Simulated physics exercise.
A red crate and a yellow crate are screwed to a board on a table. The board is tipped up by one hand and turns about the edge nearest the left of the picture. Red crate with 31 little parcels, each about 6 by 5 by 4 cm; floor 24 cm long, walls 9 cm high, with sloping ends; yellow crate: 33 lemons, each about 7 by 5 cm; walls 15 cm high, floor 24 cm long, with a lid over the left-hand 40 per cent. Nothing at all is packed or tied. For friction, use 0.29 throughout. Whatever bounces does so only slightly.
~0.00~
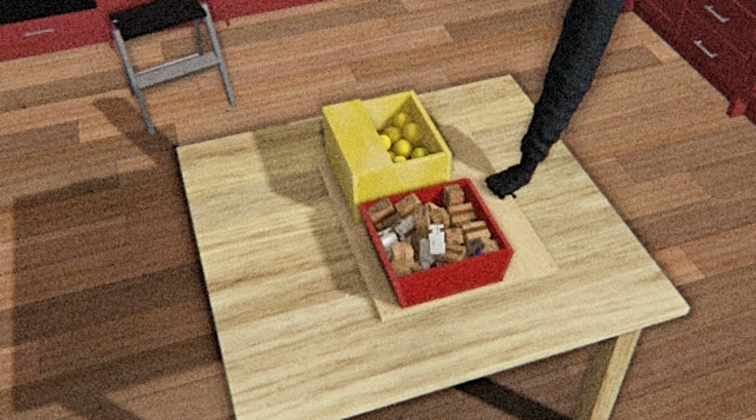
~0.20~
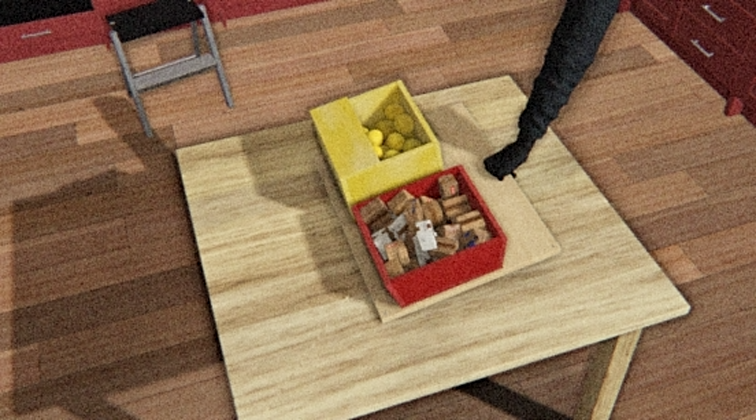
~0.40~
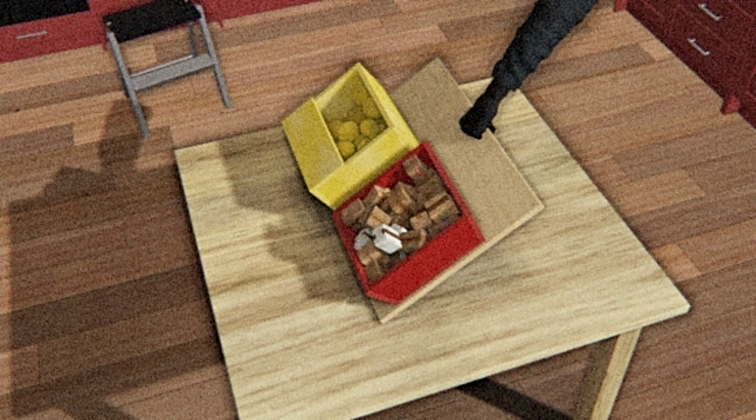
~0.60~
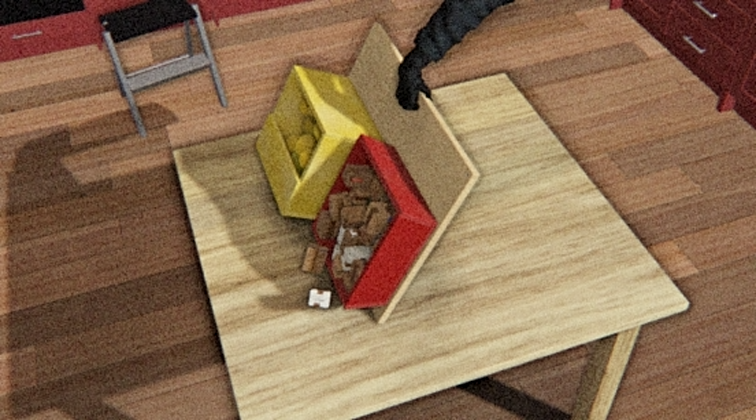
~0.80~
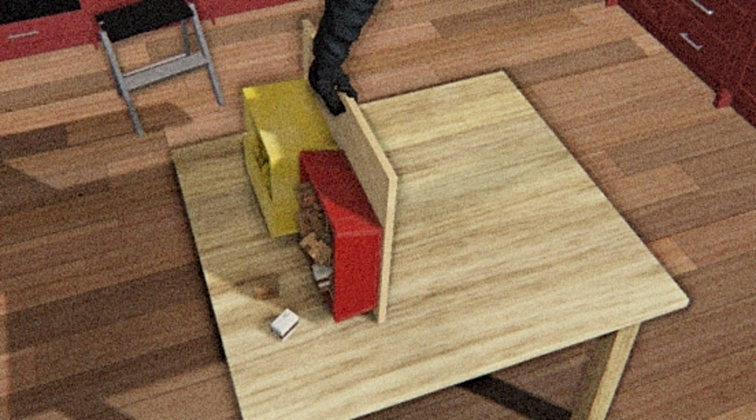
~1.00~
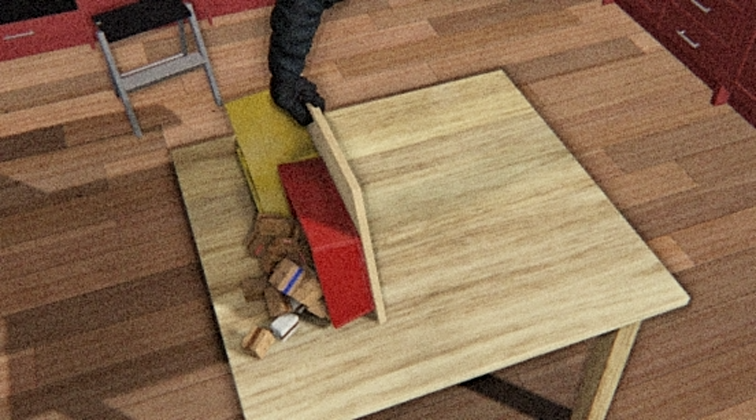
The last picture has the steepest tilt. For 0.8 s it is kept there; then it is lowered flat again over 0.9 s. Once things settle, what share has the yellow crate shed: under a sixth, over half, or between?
I think the pieces left inside will number over five in six.
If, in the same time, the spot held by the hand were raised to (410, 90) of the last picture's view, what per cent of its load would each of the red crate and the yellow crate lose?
Red crate 20 %, yellow crate 0 %.
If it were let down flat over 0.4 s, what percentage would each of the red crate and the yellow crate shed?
Well, that would cost the red crate 100 per cent and the yellow crate 10 per cent.
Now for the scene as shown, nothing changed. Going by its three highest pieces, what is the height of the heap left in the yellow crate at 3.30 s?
I'd put it near 14 cm.
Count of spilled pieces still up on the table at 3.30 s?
Roughly 25.
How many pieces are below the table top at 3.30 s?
Estimate - about 8 in total.
After 1.37 s, tilt 96°; the red crate is down by 26 of 31 and the yellow crate is down by 2 of 33.
After 1.83 s, tilt 96°; the red crate is down by 27 of 31 and the yellow crate is down by 2 of 33.
After 2.47 s, tilt 16°; the red crate is down by 30 of 31 and the yellow crate is down by 2 of 33.
When it is over (at 3.30 s), the red crate is down by 30 of 31 and the yellow crate is down by 2 of 33. Asked share, 2 of 33, 6 per cent.
